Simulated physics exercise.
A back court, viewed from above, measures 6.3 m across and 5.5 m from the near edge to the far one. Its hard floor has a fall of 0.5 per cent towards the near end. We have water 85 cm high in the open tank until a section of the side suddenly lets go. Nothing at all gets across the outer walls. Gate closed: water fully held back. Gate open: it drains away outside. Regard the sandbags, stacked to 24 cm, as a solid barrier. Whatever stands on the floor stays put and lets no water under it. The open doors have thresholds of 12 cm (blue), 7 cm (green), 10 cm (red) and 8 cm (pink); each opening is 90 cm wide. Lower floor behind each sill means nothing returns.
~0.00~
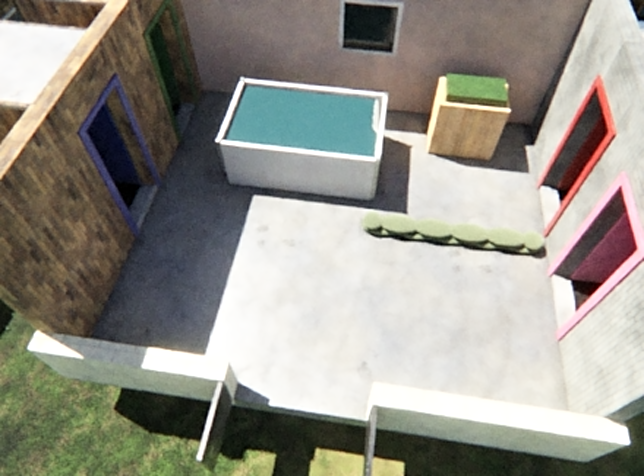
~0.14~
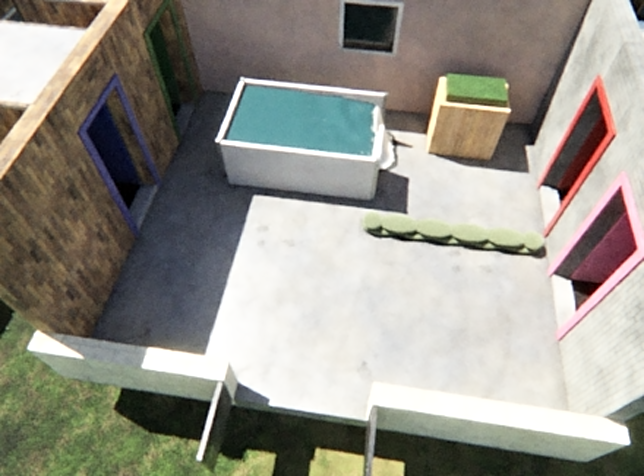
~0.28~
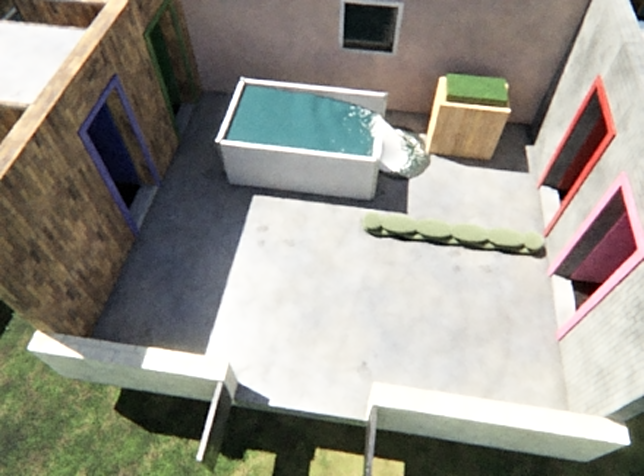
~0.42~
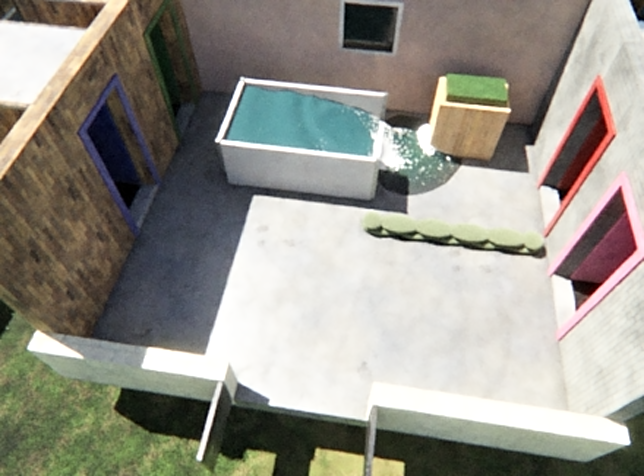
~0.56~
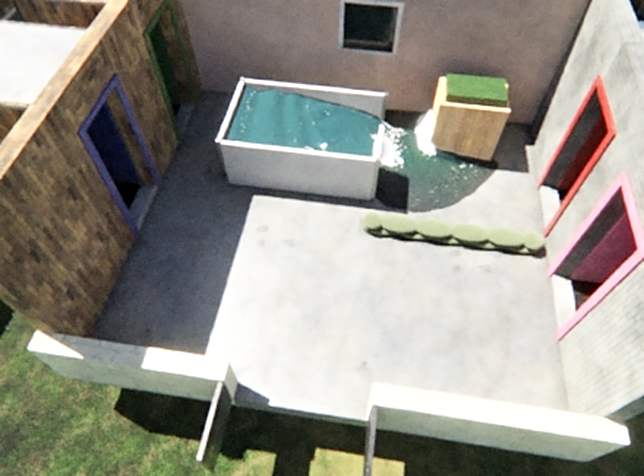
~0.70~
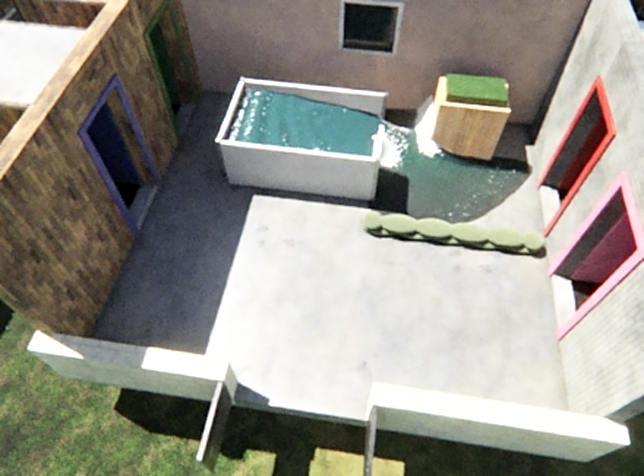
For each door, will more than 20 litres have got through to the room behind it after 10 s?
At the end, the blue door remains within the limit; the green door breaks the limit; the red door breaks the limit; the pink door remains within the limit.
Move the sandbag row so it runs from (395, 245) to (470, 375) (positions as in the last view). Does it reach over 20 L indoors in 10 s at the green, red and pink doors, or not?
Well, the green one is more than allowed, the red one is more than allowed, and the pink one is more than allowed.
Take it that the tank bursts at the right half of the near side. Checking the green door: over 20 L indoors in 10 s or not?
Green: Falls short.
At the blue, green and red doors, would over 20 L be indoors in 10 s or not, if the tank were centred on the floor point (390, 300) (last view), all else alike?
Lab note: Blue door limit not exceeded; green door limit not exceeded; red door limit not exceeded.
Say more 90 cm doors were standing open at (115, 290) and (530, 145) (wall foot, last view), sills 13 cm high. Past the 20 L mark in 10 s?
Order as listed: Respected and surpassed.
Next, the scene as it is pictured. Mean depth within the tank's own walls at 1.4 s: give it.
The mean depth is some 61 cm.
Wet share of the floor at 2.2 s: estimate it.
Around 30 per cent.
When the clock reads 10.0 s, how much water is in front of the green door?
Looks like about 9.5 cm at that spot.
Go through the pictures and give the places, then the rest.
The first picture shows the open tank at (306, 121) is whole and still, 85 cm deep.
In the second picture, the front is at a hidden place, 0.5 m from the gap at (378, 139); 0.2 m2 of floor is under water; 85 cm left at the back of the open tank.
In the third picture, the front is at (424, 164), 0.9 m from the gap at (378, 140); 0.8 m2 of floor is under water; 85 cm left at the back of the open tank.
In the fourth picture, the front is at (455, 166), 1.4 m from the gap at (378, 141); 1.6 m2 of floor is under water; 85 cm left at the back of the open tank.
In the fifth picture, water pours out at (378, 140) and has run 2.0 m, to (493, 162); typically 6 cm deep outside, 83 cm at the open tank's back.
In the sixth picture, water pours out at (378, 140) and has run 2.6 m, to (525, 174); typically 5 cm deep outside, 75 cm at the open tank's back.
After 1.4 s water covers 20 % of the floor and is deepest (56 cm) near (421, 152); blue door not reached, green door not reached, red door 20 cm at the sill, 26 L in, pink door not reached.
After 2.2 s water covers 30 % of the floor and is deepest (46 cm) near (421, 145); blue door not reached, green door not reached, red door 30 cm at the sill, 117 L in, pink door 5 cm at the sill, 0 L in.
After 3.5 s water covers 45 % of the floor and is deepest (34 cm) near (497, 234); blue door not reached, green door 13 cm at the sill, 19 L in, red door 24 cm at the sill, 257 L in, pink door 4 cm at the sill, 0 L in.
After 6.0 s water covers 75 % of the floor and is deepest (24 cm) near (539, 196); blue door 2 cm at the sill, 0 L in, green door 11 cm at the sill, 56 L in, red door 20 cm at the sill, 390 L in, pink door 3 cm at the sill, 0 L in.
After 10.0 s water covers 85 % of the floor and is deepest (16 cm) near (463, 230); blue door 9 cm at the sill, 0 L in, green door 9 cm at the sill, 84 L in, red door 14 cm at the sill, 475 L in, pink door 2 cm at the sill, 0 L in.
